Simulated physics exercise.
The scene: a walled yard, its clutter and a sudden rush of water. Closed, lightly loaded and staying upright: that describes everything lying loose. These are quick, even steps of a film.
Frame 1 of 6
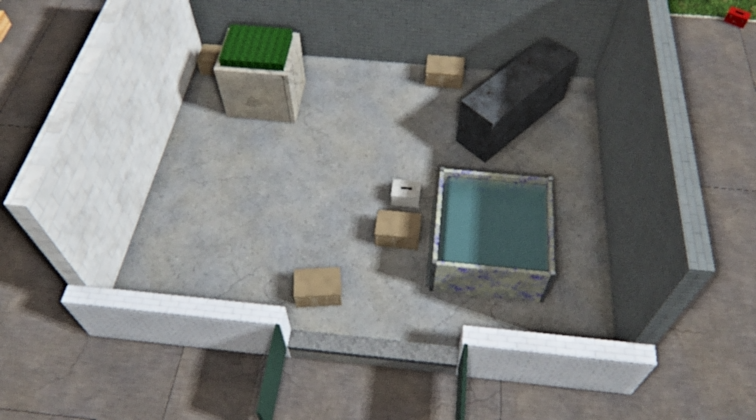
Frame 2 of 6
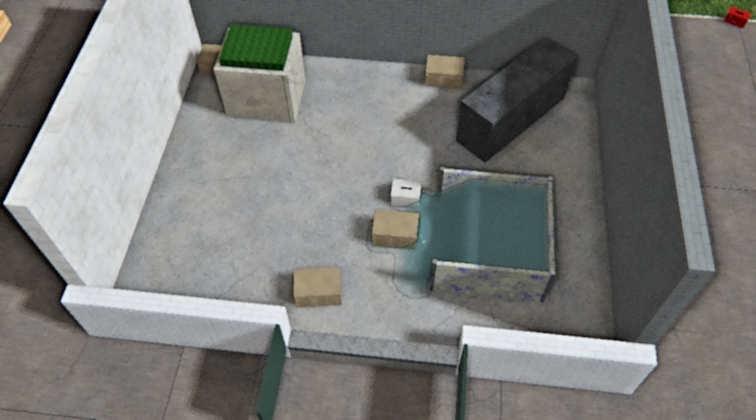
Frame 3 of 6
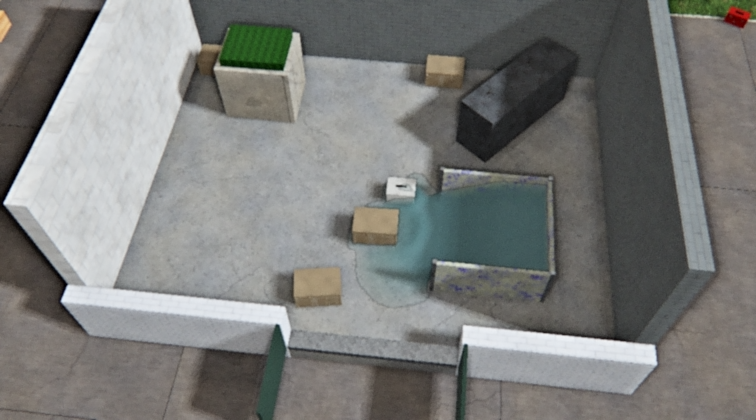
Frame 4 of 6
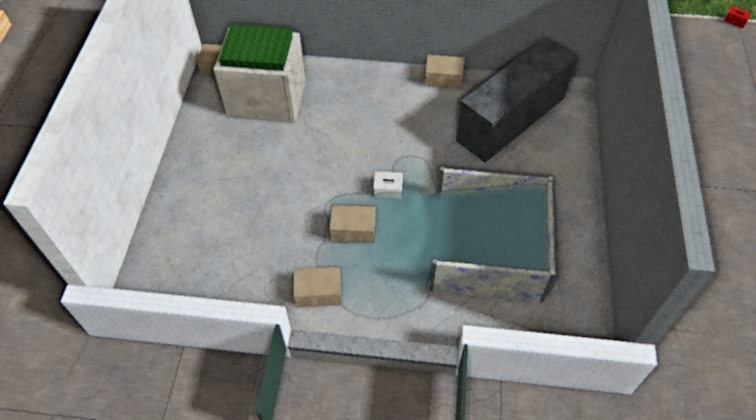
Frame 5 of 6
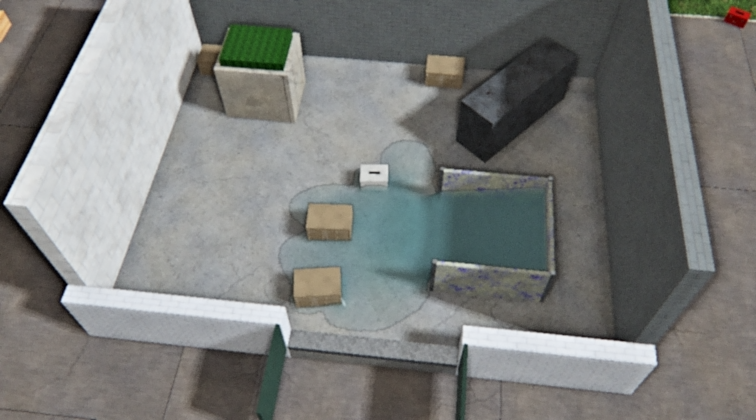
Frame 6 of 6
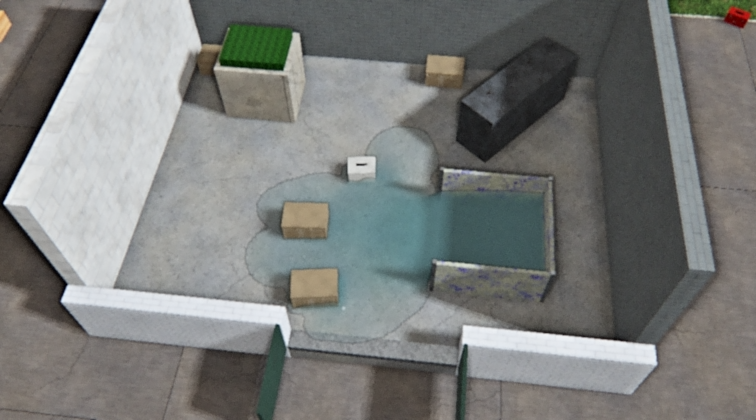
Water rushed out of the open left side of a square tank and spread across the walled yard's floor, pushing a tan crate and a small white tote steadily to the left.
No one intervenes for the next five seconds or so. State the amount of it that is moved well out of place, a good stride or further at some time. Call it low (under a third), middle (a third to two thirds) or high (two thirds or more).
High.
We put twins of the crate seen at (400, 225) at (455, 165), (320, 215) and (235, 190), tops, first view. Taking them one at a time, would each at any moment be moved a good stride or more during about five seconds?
In turn: No, that far or more, yes.
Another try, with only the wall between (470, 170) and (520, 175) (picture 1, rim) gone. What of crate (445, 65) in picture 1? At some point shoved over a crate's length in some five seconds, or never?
The way I see it, it made the full stretch.
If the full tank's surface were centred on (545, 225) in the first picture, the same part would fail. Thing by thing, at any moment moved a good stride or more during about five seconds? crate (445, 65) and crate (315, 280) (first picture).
Lab note, in listed order: Full stretch not covered; full stretch covered.
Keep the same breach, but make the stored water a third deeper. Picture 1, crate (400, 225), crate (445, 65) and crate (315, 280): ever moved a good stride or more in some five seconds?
Per item, in order: Cleared the mark; missed the mark; cleared the mark.
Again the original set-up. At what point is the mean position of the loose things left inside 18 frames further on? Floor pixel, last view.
Roughly at (276, 135) in the last view.
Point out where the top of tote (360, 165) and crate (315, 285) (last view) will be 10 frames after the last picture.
They end up at about pixels (309, 103) and (153, 279).
A moment on, 2 of 5 are well off their spots; 0 afloat.
Next, 3 of 5 are well off their spots; 2 afloat.
Later, 3 of 5 are well off their spots; 3 afloat.
In the end, 4 of 5 are well off their spots, and 4 have been at some point; 3 afloat.
